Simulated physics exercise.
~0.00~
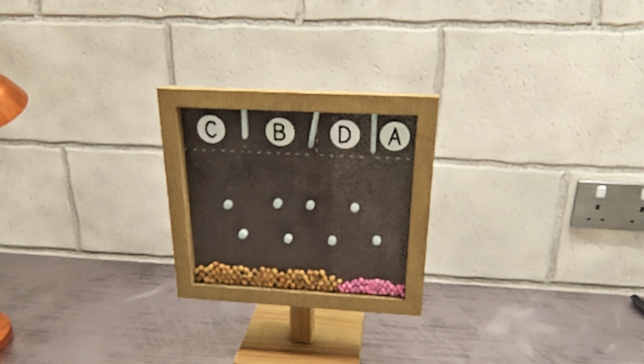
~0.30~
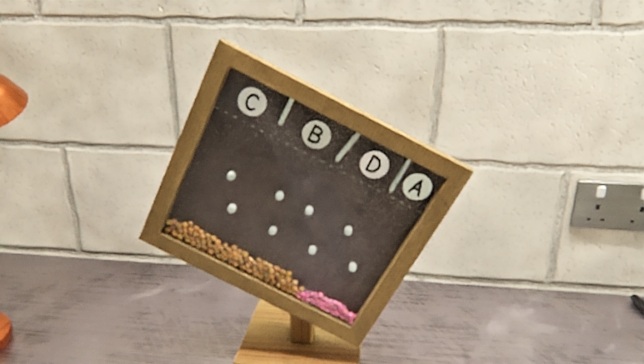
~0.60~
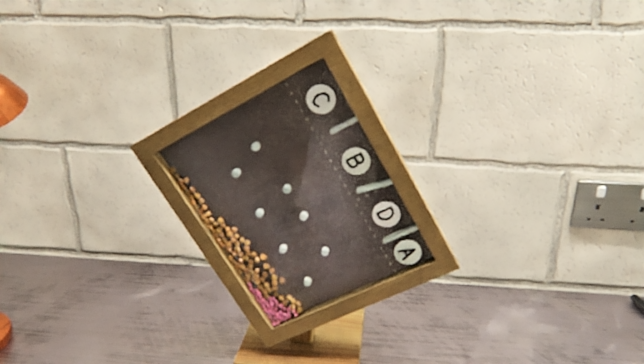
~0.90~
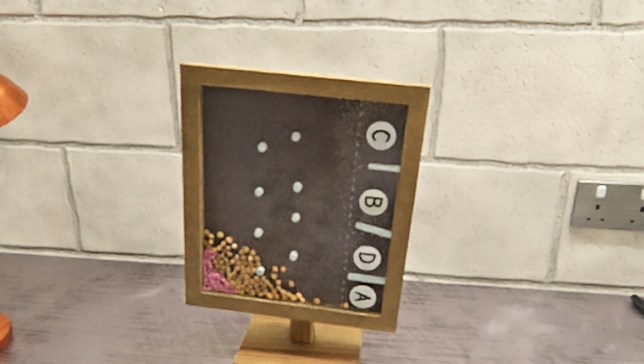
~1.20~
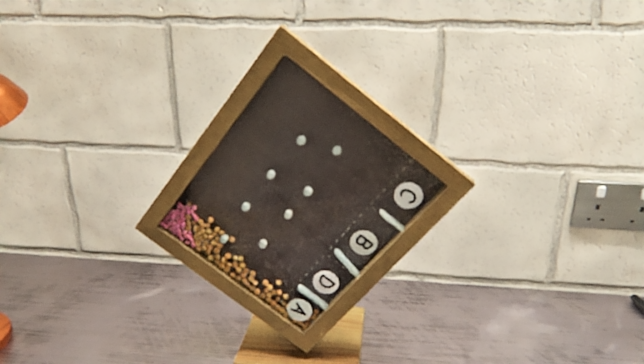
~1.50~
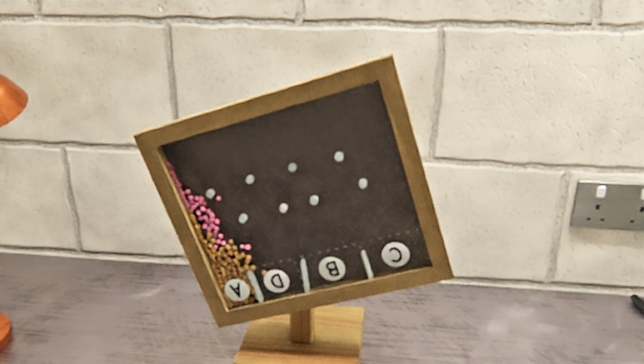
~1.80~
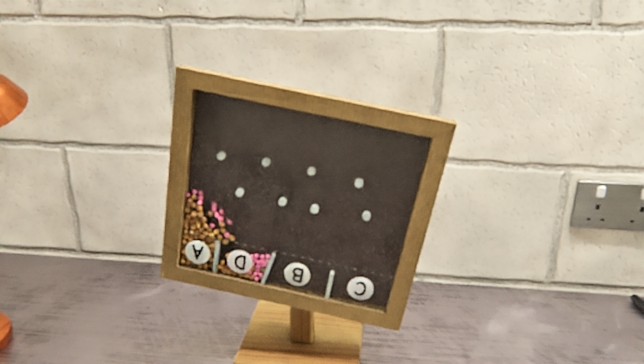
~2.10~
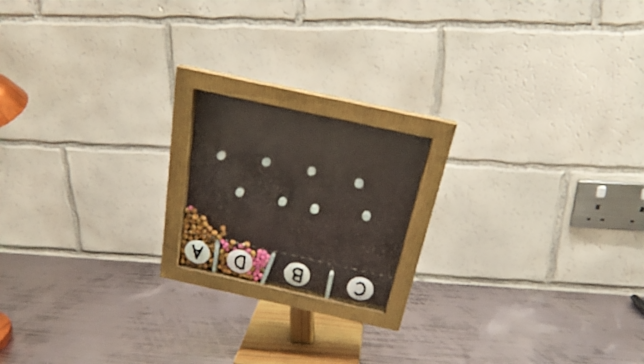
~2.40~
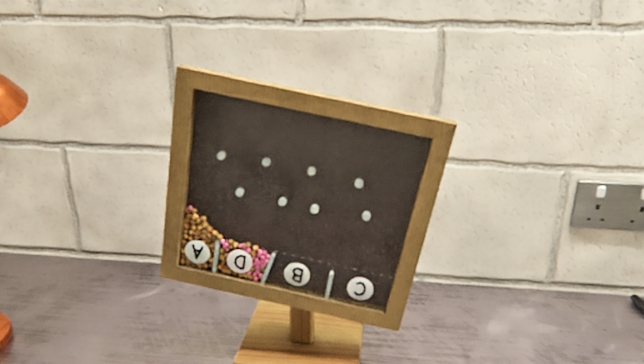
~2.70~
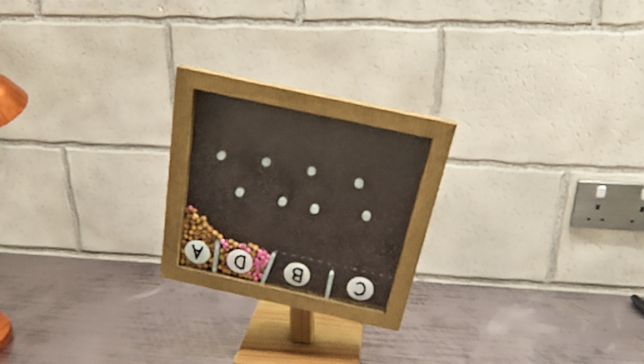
To begin with, a wooden-framed box stands upright on a stand, its lettered pockets along the top and a shallow layer of orange-brown and pink beads along the bottom. The box turns clockwise, and the beads slide toward the lower left, the pink ones gathering in the corner. As it keeps turning, the pockets swing down the right side to the bottom, and the beads tumble along toward pocket A. Tipping past upside down, it stops slightly tilted while beads spill over into D. They settle with brown beads heaped at A and most of the pink ones in D, leaving C empty.
